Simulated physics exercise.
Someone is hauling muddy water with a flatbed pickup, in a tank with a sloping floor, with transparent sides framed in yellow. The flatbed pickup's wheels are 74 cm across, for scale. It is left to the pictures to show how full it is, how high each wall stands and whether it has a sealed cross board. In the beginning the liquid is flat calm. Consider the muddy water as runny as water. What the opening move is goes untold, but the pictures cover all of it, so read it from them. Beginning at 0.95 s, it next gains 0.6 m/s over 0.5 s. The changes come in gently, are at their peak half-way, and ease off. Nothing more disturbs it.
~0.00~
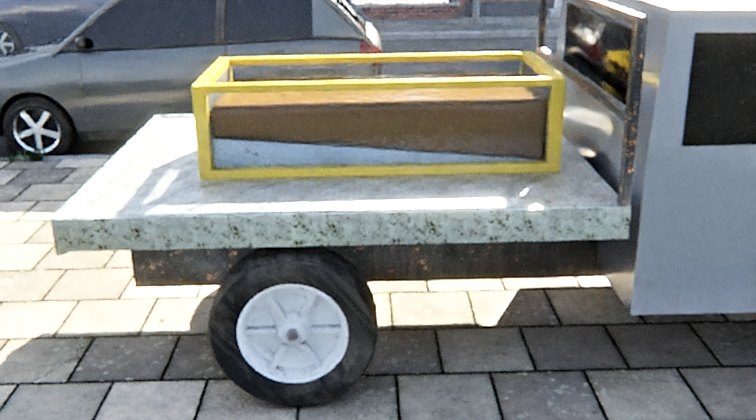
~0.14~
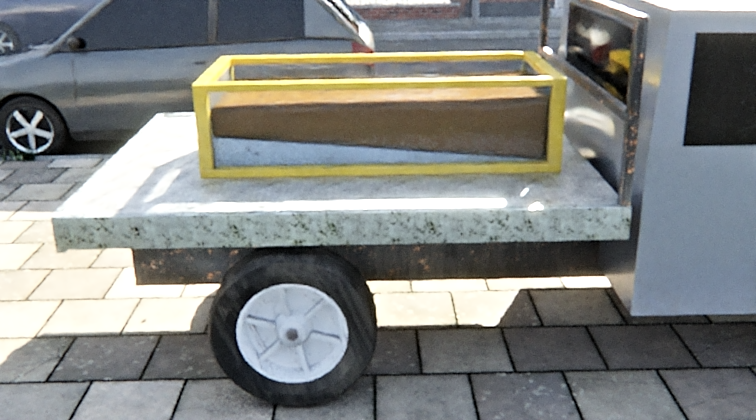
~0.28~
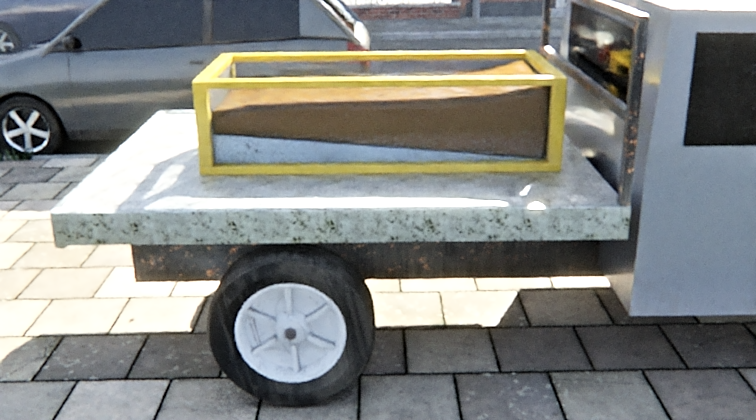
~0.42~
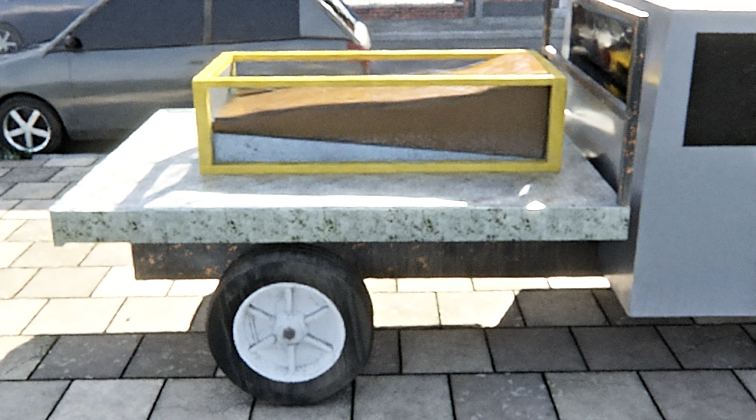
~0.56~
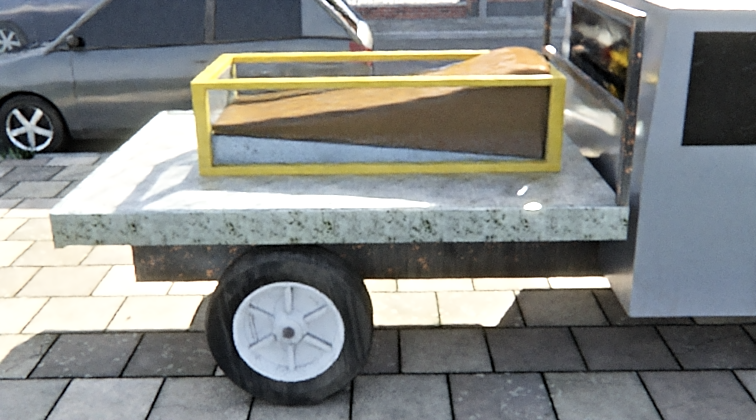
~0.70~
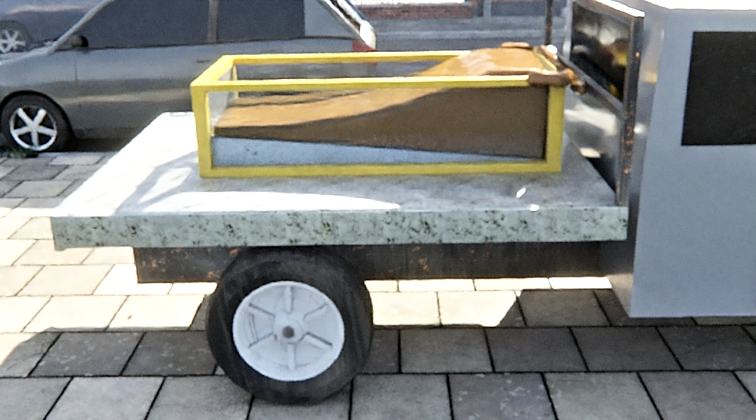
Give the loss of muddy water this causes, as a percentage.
Roughly 18 per cent is lost.
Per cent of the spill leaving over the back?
It comes to about 60 per cent of the spill.
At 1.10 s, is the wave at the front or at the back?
Forward end.
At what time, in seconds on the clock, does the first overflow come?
That comes at some 0.9 s.
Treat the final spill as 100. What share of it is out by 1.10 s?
By that time, around 10 percent of it is out.
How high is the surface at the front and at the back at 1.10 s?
Front reads 34 centimetres, back reads 18 centimetres.
Then, 1.10 s in, front 34 cm, middle 34 cm, back 19 cm above the lowest part of the floor; the loss stands at 2 per cent, over the front, a little elsewhere.
Then, 1.50 s in, front 19 cm, middle 27 cm, back 48 cm above the lowest part of the floor; the loss stands at 2 per cent, over the front, a little elsewhere.
Then, 2.00 s in, front 17 cm, middle 23 cm, back 39 cm above the lowest part of the floor; the loss stands at 12 per cent, over the back, a little elsewhere.
Then, 4.43 s in, the loss stands at 18 per cent, mostly over the back, some over the front, 42 of 237 litres.
